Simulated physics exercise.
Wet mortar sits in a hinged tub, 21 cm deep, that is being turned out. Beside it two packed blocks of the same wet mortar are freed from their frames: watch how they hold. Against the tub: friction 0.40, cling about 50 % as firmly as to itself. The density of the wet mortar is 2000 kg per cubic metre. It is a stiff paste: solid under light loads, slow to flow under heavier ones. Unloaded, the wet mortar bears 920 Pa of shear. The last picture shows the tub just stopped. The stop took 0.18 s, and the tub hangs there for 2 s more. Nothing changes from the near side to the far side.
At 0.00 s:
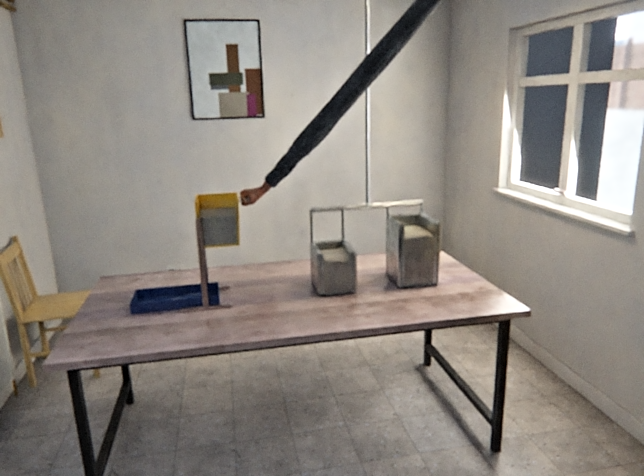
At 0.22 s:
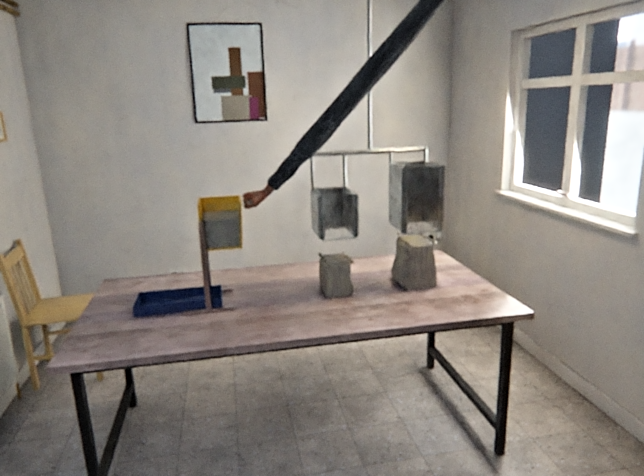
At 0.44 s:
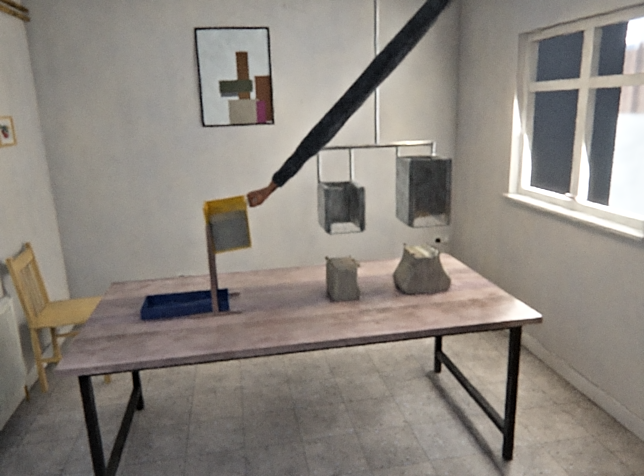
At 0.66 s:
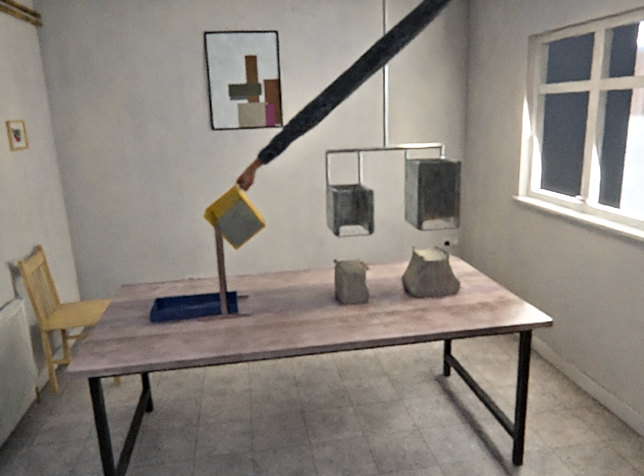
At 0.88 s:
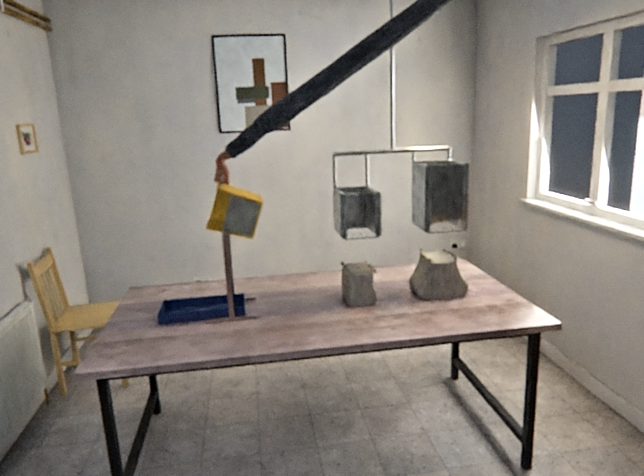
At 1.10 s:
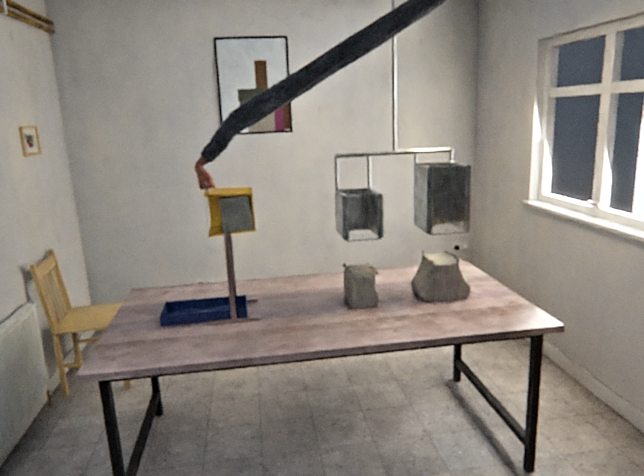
Dark-sleeved arm turning a yellow-edged tub on a post above a blue tray, after two open boxes lift off grey blocks, the right one slumping.
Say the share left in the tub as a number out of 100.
Close to 100 per cent.
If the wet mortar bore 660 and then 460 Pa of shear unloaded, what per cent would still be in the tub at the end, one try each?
In turn about 100 %, 70 %.
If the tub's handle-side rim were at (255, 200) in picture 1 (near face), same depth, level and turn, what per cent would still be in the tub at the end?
In that case some 55 per cent.
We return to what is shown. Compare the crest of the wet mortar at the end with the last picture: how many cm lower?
Some 0 cm.
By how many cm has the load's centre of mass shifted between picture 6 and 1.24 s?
Roughly 0 cm.
By 1.24 s, the tub is at 91 degrees and holds 100 %.
By 1.41 s, the tub is at 91 degrees and holds 100 %.
By 1.58 s, the tub is at 91 degrees and holds 100 %.
By 1.75 s, the tub is at 91 degrees and holds 100 %.
By 3.10 s, at the end, the tub is at 91 degrees and holds 100 %.
